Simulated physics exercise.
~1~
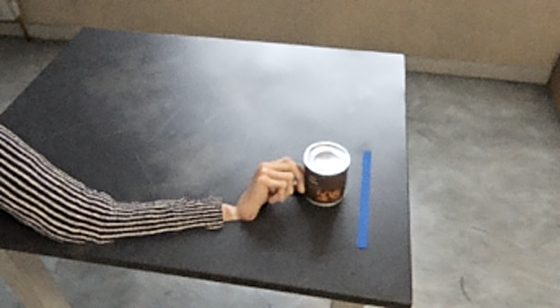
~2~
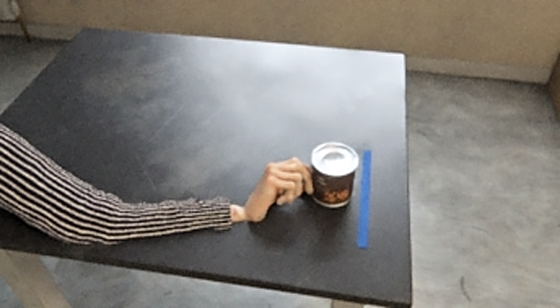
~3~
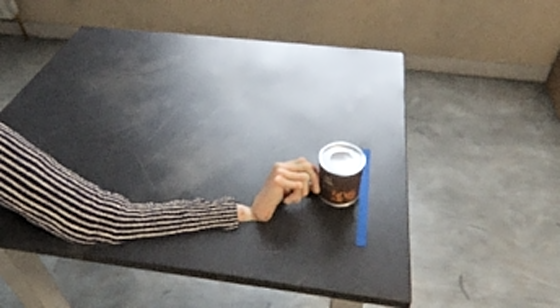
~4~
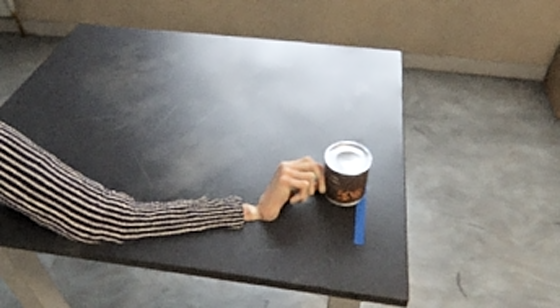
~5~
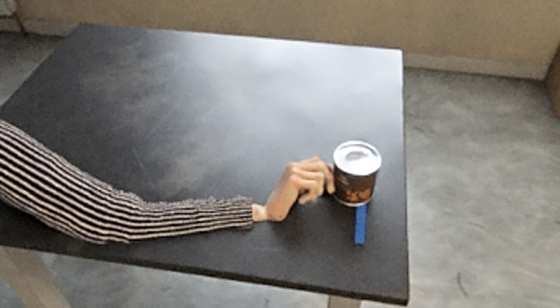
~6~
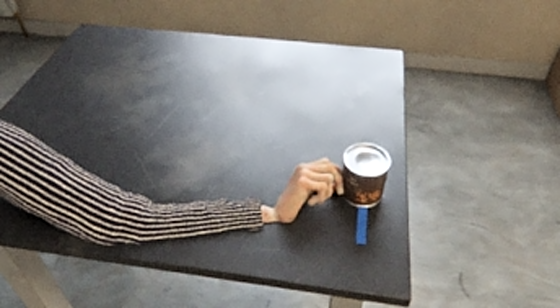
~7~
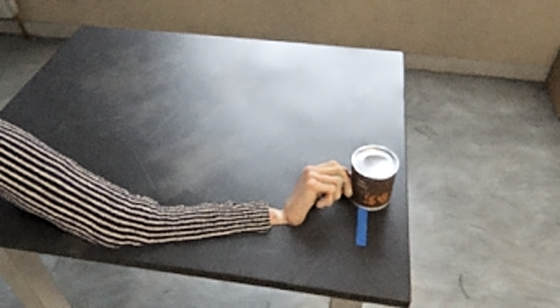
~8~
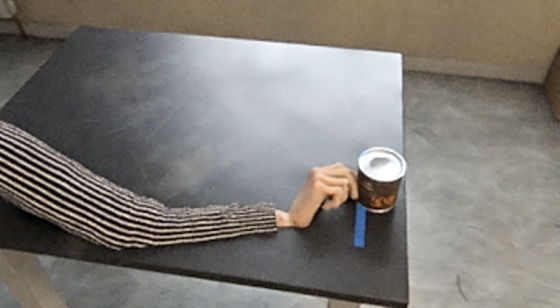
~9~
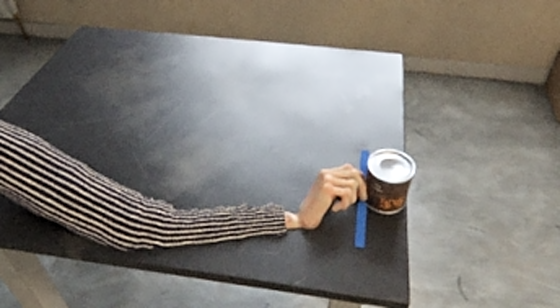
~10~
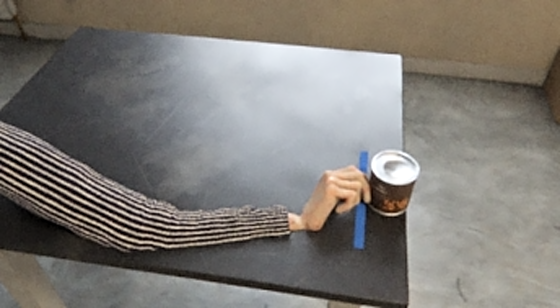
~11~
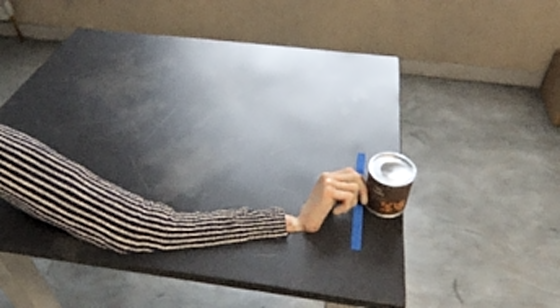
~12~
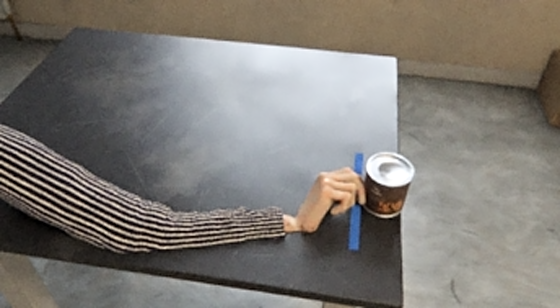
Brown pot with a pale lid being pushed right by a hand across blue tape, stopping at the dark table's edge.
